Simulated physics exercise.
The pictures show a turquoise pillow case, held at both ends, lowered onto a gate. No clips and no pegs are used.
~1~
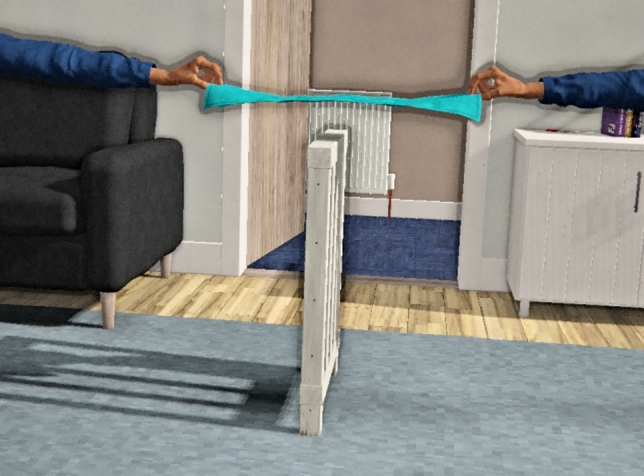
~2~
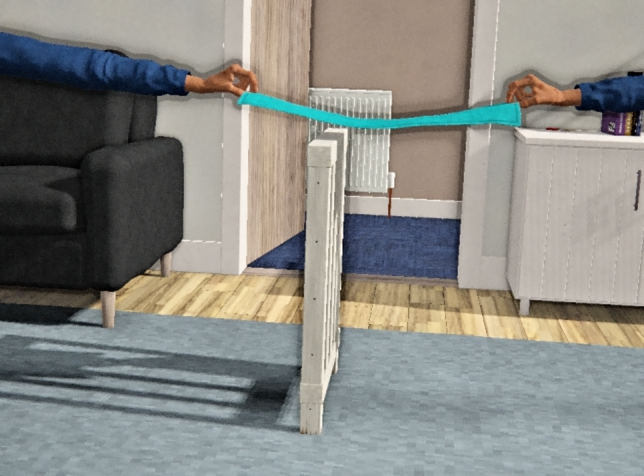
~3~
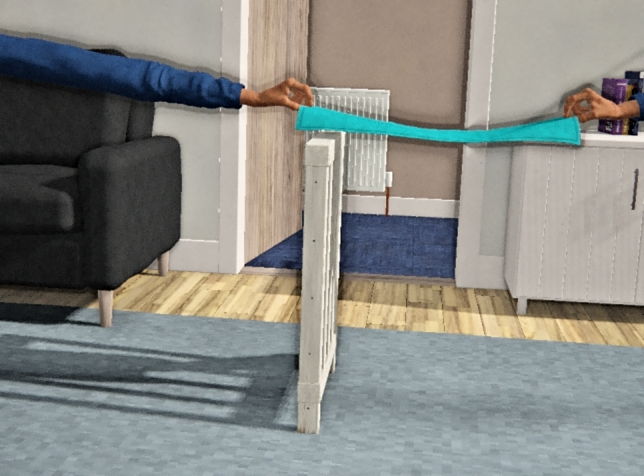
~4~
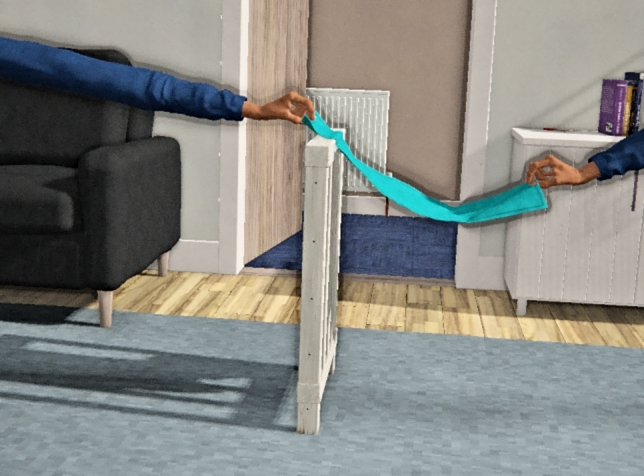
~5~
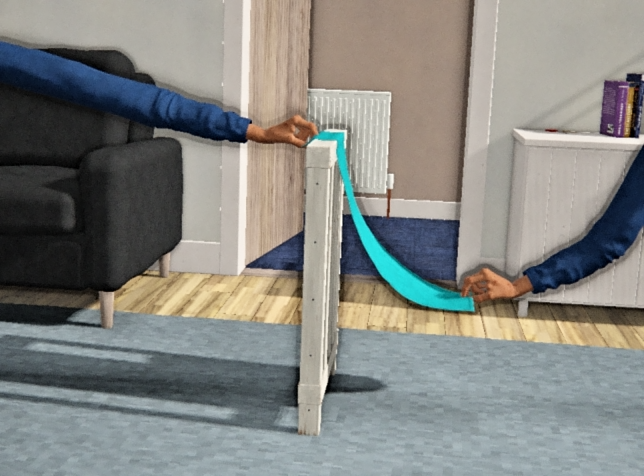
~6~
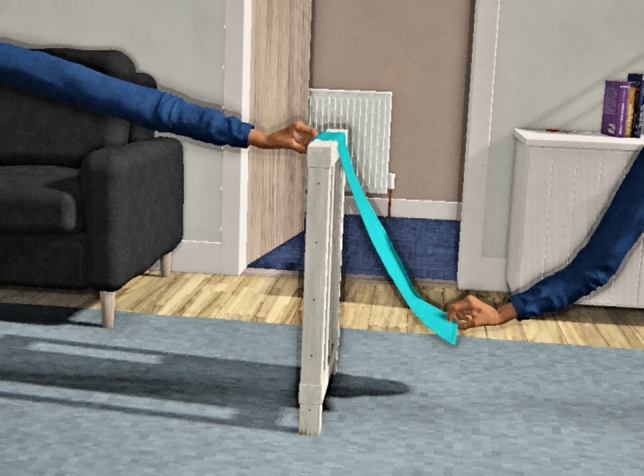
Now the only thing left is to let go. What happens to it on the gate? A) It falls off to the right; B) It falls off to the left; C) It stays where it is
It falls off to the right (A).
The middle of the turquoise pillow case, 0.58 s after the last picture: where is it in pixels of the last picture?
Estimated position: About (361, 402).
Then, 0.20 s on from there, pillow case sliding right.
Then, 0.40 s on from there, pillow case clear of the top and falling near (363, 354).
Then, 0.58 s on from there, pillow case in a heap on the floor near (361, 402).
In the end, pillow case in a heap on the floor near (362, 403). The turquoise pillow case runs off to the right.
